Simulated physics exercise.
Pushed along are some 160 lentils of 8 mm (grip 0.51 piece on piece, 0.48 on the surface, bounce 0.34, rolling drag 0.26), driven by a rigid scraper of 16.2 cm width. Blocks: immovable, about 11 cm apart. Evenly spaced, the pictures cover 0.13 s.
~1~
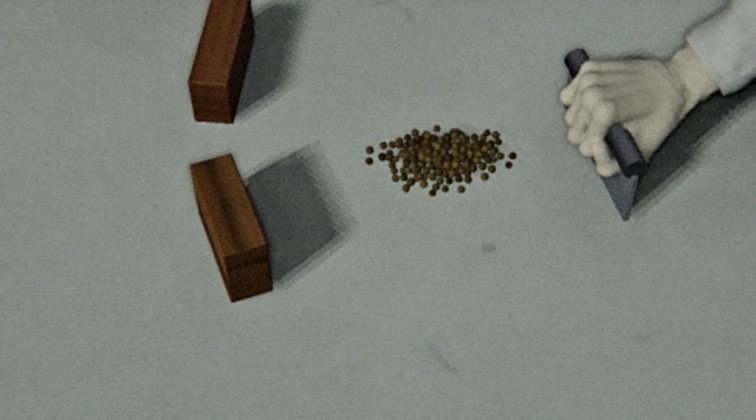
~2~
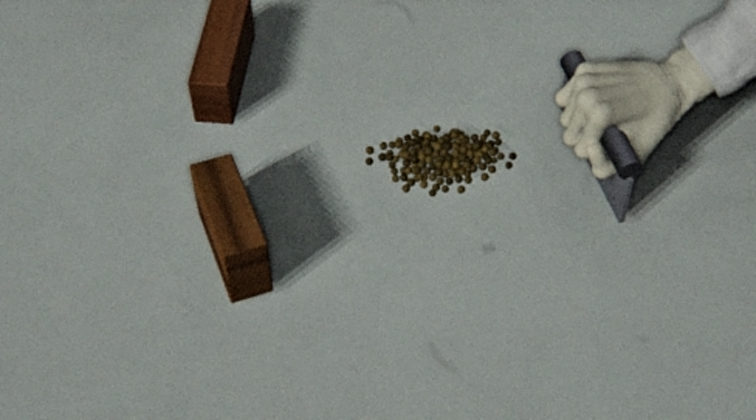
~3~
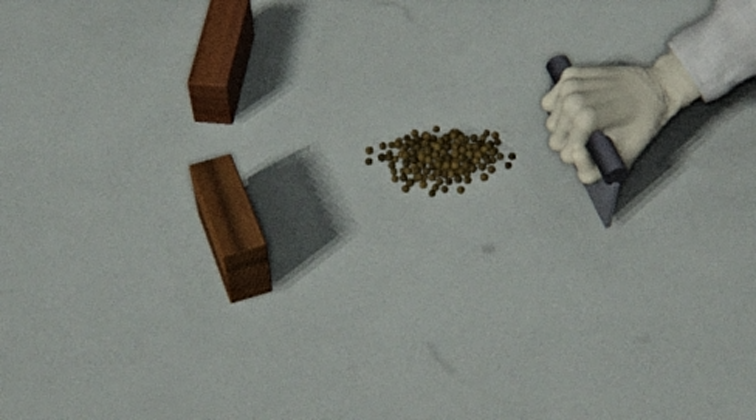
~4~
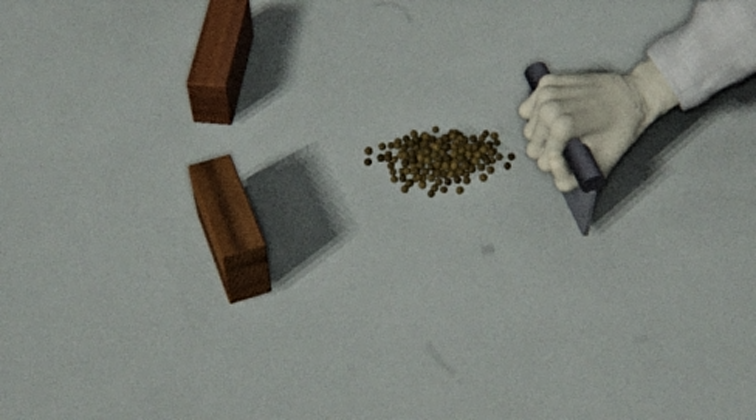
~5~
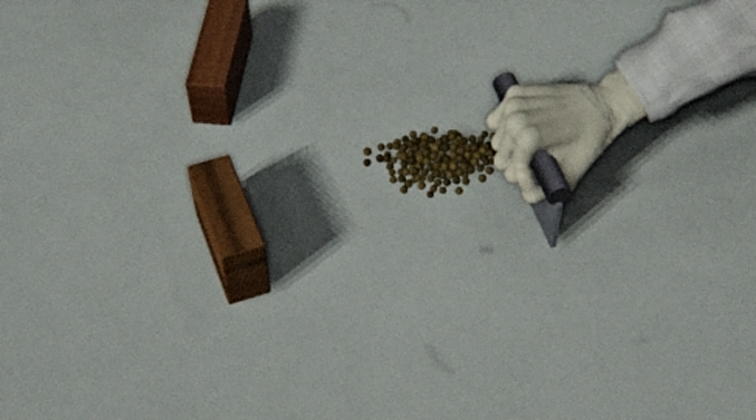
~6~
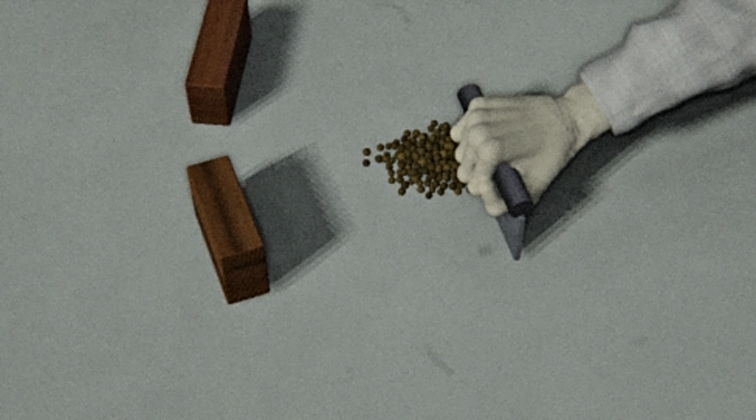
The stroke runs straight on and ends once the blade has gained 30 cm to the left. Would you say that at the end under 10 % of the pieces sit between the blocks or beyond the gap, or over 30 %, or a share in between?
It lets a fair number of pieces into the gap.
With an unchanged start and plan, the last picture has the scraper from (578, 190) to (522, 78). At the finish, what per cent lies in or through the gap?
Through 10.
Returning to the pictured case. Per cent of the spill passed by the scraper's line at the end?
Around 25 per cent.
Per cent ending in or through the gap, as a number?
Close to 15 in a hundred, I reckon.
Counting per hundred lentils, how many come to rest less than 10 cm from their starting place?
Share within range: Approx. 15 %.
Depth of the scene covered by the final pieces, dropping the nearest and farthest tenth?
Roughly 20 cm.
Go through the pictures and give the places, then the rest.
In the first picture, scraper from (632, 184) to (573, 72); moved 0.0 cm; pieces shifted so far, 0; middle of the spill at (444, 152); block at (227, 203); block at (220, 38).
In the second picture, scraper from (628, 186) to (569, 74); moved 0.5 cm; pieces shifted so far, 0; middle of the spill at (444, 152).
In the third picture, scraper from (614, 191) to (555, 78); moved 2.0 cm; pieces shifted so far, 0; middle of the spill at (444, 153).
In the fourth picture, scraper from (591, 199) to (534, 85); moved 4.3 cm; pieces shifted so far, 0; middle of the spill at (443, 153).
In the fifth picture, scraper from (557, 211) to (502, 96); moved 7.7 cm; pieces shifted so far, 1; middle of the spill at (442, 154).
In the sixth picture, scraper from (520, 224) to (467, 107); moved 11.5 cm; pieces shifted so far, 101; middle of the spill at (429, 156); block at (224, 205); block at (217, 40).
Then, 0.13 s after the last picture, scraper 29 cm from its start, spill 21 cm wide; round the near block 5 %, held up before the blocks 95 %.
Then, 0.27 s after the last picture, scraper 31 cm from its start, spill 27 cm wide; in or through the gap 15 %, round the near block 5 %, held up before the blocks 80 %.
Then, 0.38 s after the last picture, scraper 31 cm from its start, spill 28 cm wide; in or through the gap 15 %, round the near block 5 %, held up before the blocks 80 %.
In the end, in or through the gap 15 %, round the near block 5 %, round the far block 0 %, held up before the blocks 80 %.
